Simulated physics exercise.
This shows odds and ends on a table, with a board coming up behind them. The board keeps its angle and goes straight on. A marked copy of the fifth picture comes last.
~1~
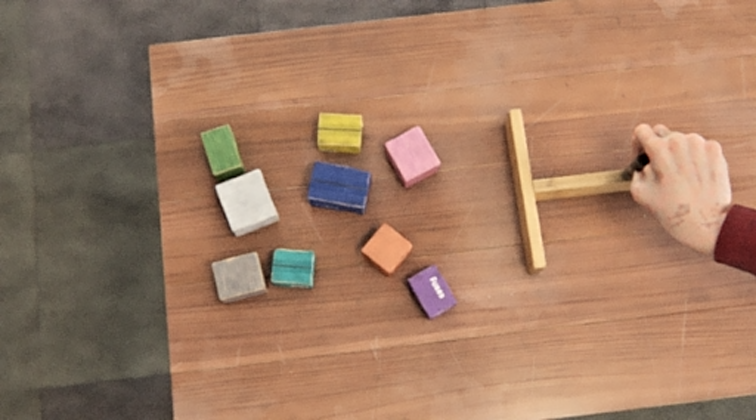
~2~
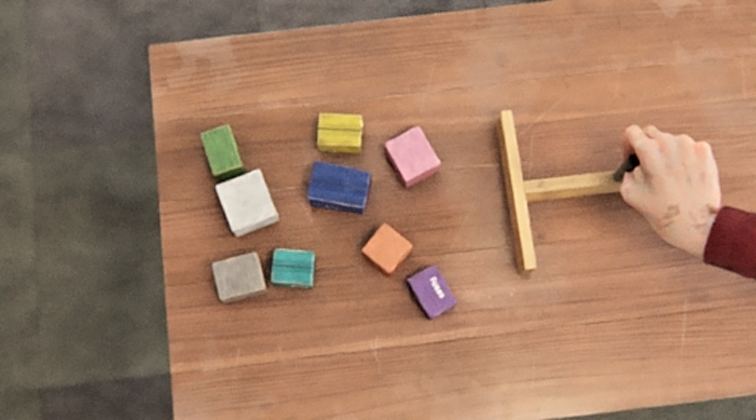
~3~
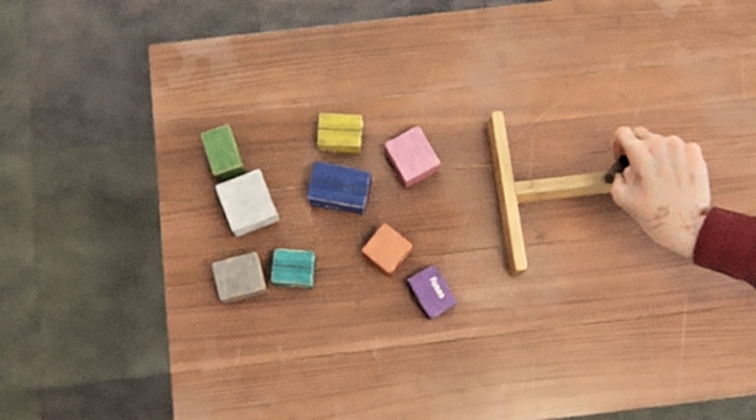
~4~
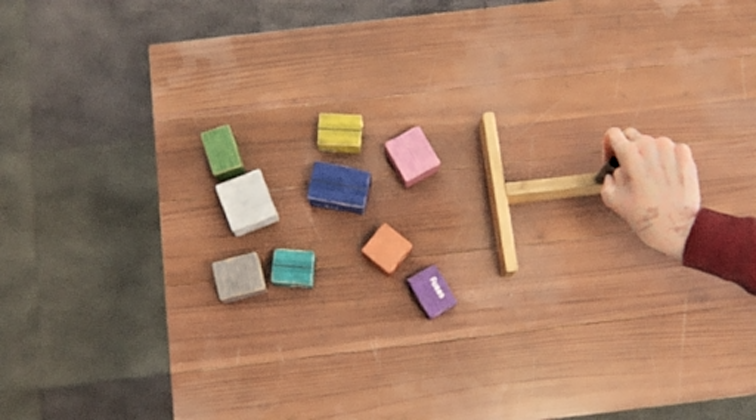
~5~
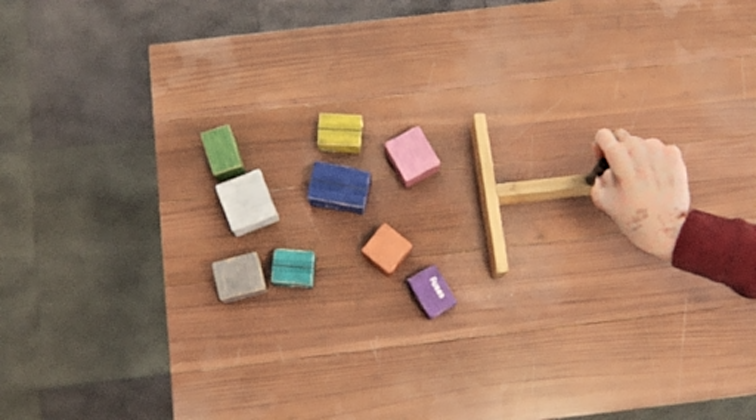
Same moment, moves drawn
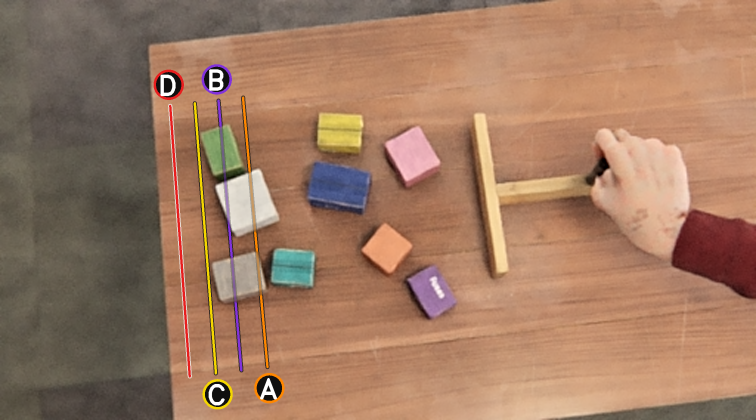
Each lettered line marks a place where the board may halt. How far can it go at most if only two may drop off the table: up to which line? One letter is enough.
It should halt at B.
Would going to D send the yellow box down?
No.
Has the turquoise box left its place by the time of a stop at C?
Yes.
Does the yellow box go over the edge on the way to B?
No.
On the marked copy, A at (255, 228); B at (230, 231); C at (205, 234); D at (180, 237).
Taking B. A third of the way, board (396, 202); yellow box (324, 131); purple box (407, 306).
Two thirds of the way, board (301, 213); white block (183, 233); grey block (204, 286).
When it is over, board (229, 222); grey block over the edge; white block over the edge; two fallen.
As for the rest, A is within the limit but short; C drops five; D drops seven.
